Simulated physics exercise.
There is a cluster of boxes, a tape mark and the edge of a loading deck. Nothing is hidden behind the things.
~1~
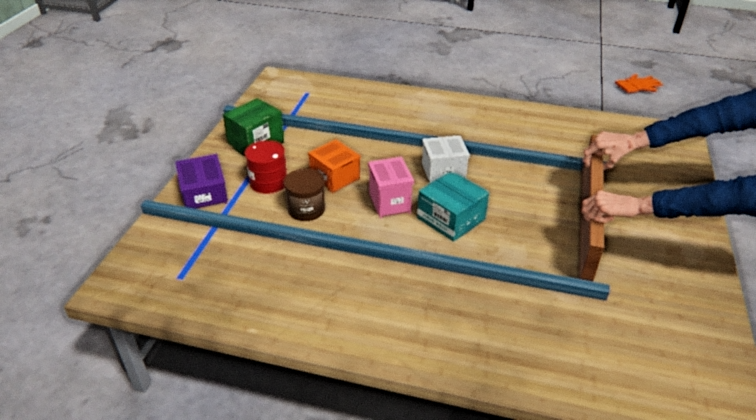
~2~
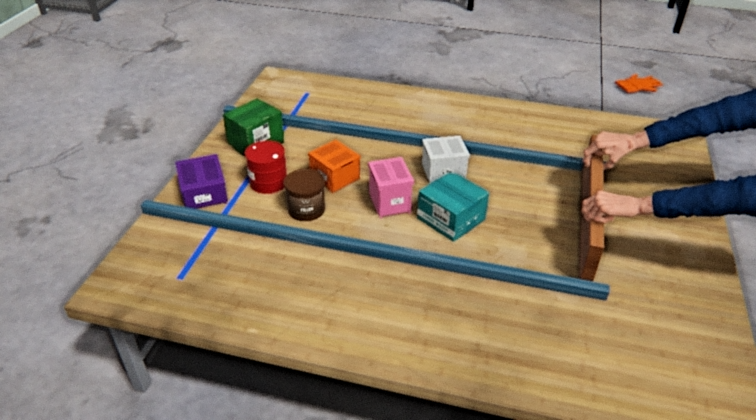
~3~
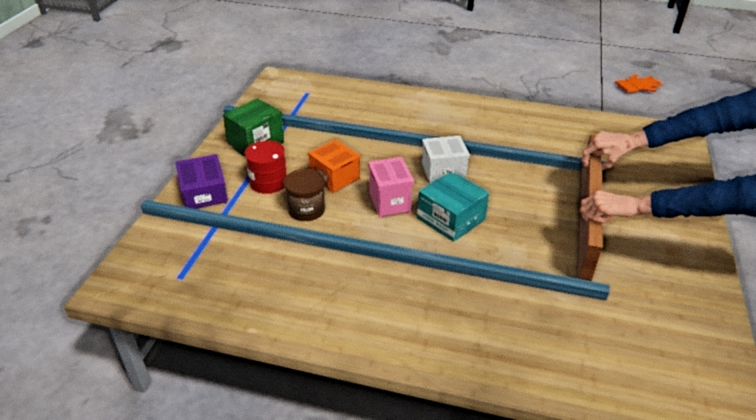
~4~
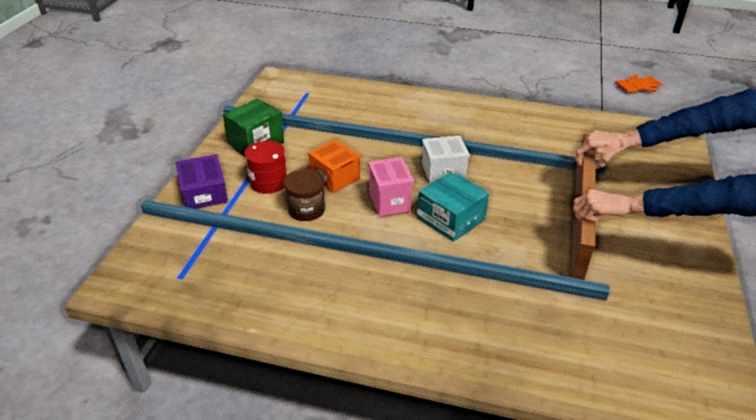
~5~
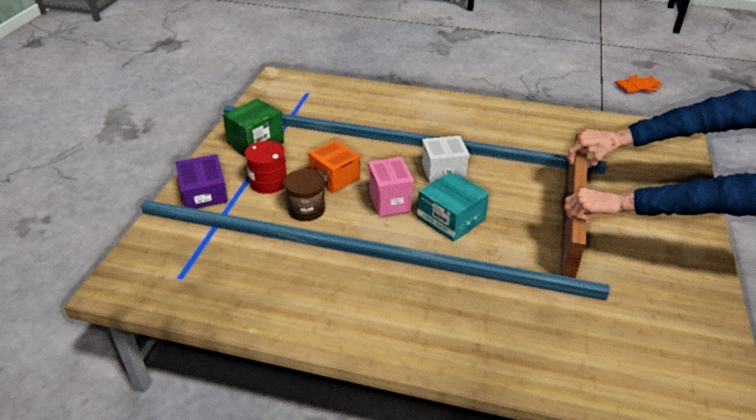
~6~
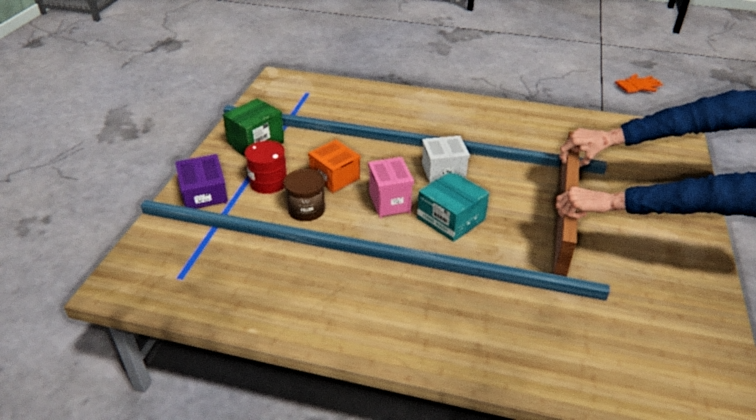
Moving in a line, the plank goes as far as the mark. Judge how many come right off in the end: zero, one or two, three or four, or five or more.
In the end, one or two come right off.
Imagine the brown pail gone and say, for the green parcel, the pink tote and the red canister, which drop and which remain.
Outcome: Green parcel ends up off; pink tote is not lost; red canister is not lost.
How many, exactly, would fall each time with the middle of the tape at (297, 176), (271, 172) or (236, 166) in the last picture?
In order, the counts are 0, 2 and 5.
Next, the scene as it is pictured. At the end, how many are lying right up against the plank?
My count gives 3.
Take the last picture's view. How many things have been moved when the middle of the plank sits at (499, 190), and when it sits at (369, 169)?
That makes 0 at the first spot and 6 at the second.
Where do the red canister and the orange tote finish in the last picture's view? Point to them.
You'll find the first one at (193, 149) and the second at (218, 129).
A little later, none off yet; purple tote at rest near (202, 182); green parcel at rest near (254, 129); red canister at rest near (267, 167).
When it is over, the number that fall off is one or two; down, green parcel and purple tote.
